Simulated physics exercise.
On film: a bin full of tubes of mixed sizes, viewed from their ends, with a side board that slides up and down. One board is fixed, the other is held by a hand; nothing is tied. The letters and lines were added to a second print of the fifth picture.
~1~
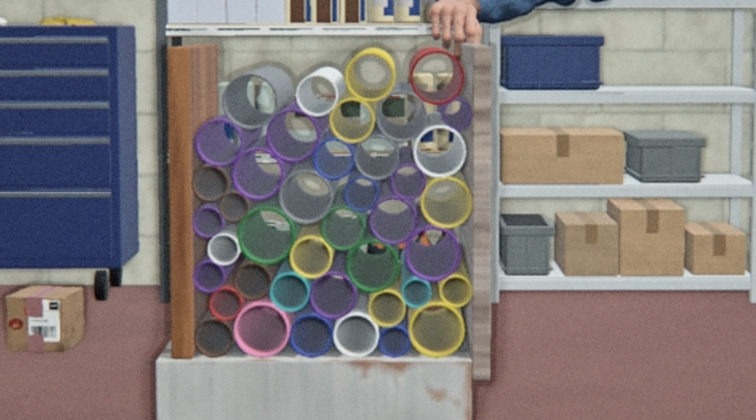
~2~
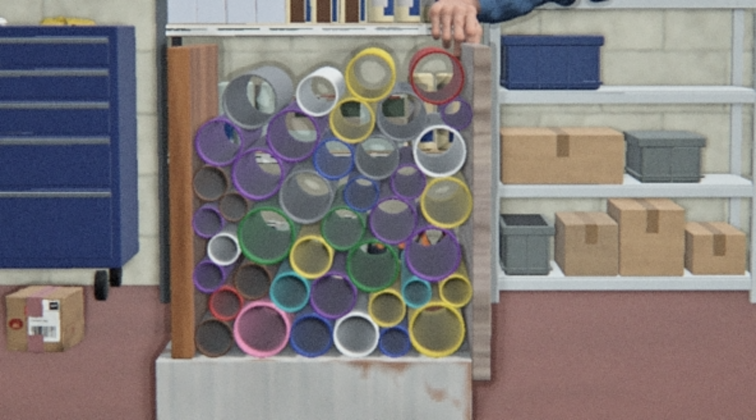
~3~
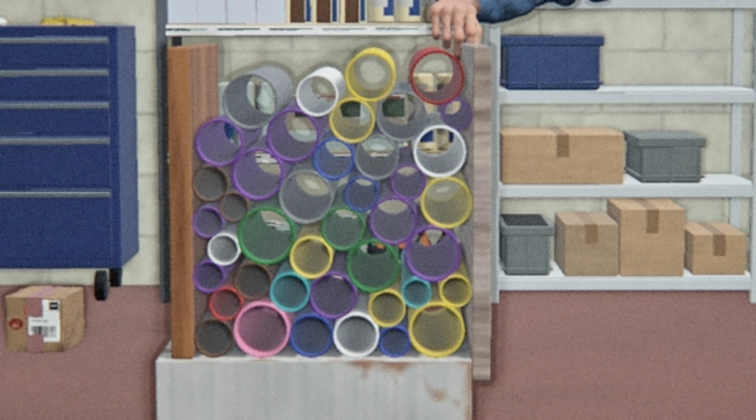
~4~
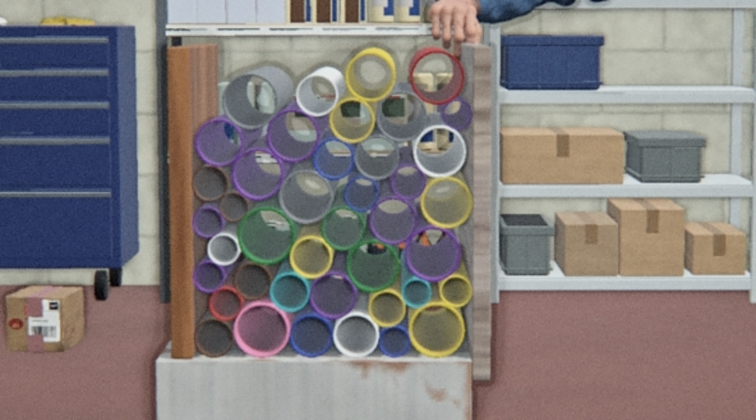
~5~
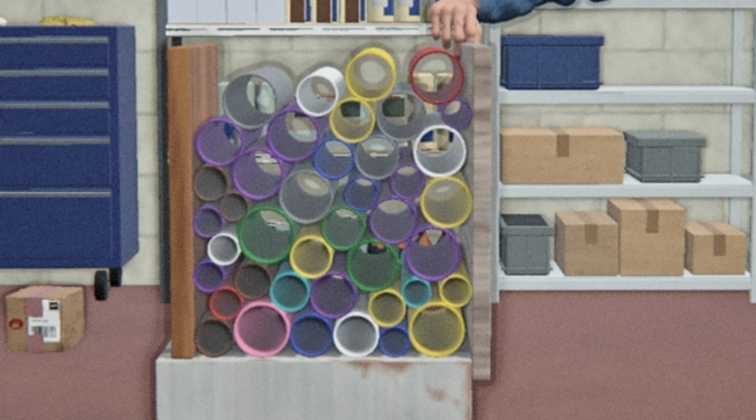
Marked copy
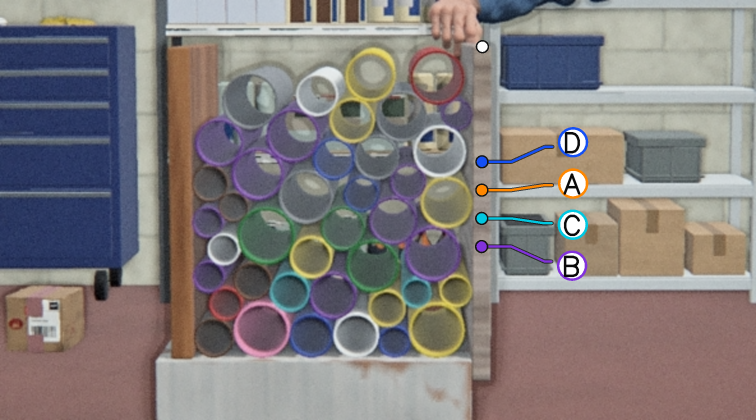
Nothing visibly moves through the clip, neither the stacked tubes nor the camera, while a hand at the end of a blue sleeve stays on top of the right side board. The view faces a storage room straight on, with a pale block wall and reddish floor. Purple, green, yellow, blue, white and brown tubes fill the bin, between blue drawers at left and shelved boxes at right.
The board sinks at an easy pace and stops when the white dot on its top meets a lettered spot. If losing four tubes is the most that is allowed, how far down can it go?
The answer is mark D.
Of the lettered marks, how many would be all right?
One of them.
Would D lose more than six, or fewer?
Fewer than six.
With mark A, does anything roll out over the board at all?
Yes, at A.
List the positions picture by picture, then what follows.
A brown tube (214, 338); a yellow tube (437, 330); a green tube (373, 267), in the first frame.
A green tube (373, 267); a yellow tube (311, 257), in the second frame.
A purple tube (209, 277); a white tube (440, 152), in the third frame.
A blue tube (334, 159); a purple tube (457, 114), in the fourth frame.
A yellow tube (370, 77); side board (473, 197); a brown tube (214, 338), in the fifth frame.
On the marked copy, A at (482, 190); B at (481, 247); C at (482, 218); D at (482, 162); the white dot at (482, 47).
Taking D. A third of the way, top of the board (473, 102).
Two thirds of the way, top of the board (473, 161).
When it is over, top of the board (473, 161), two out over the board.
As for the rest, A five out over the board; B more than four out over the board; C five out over the board.
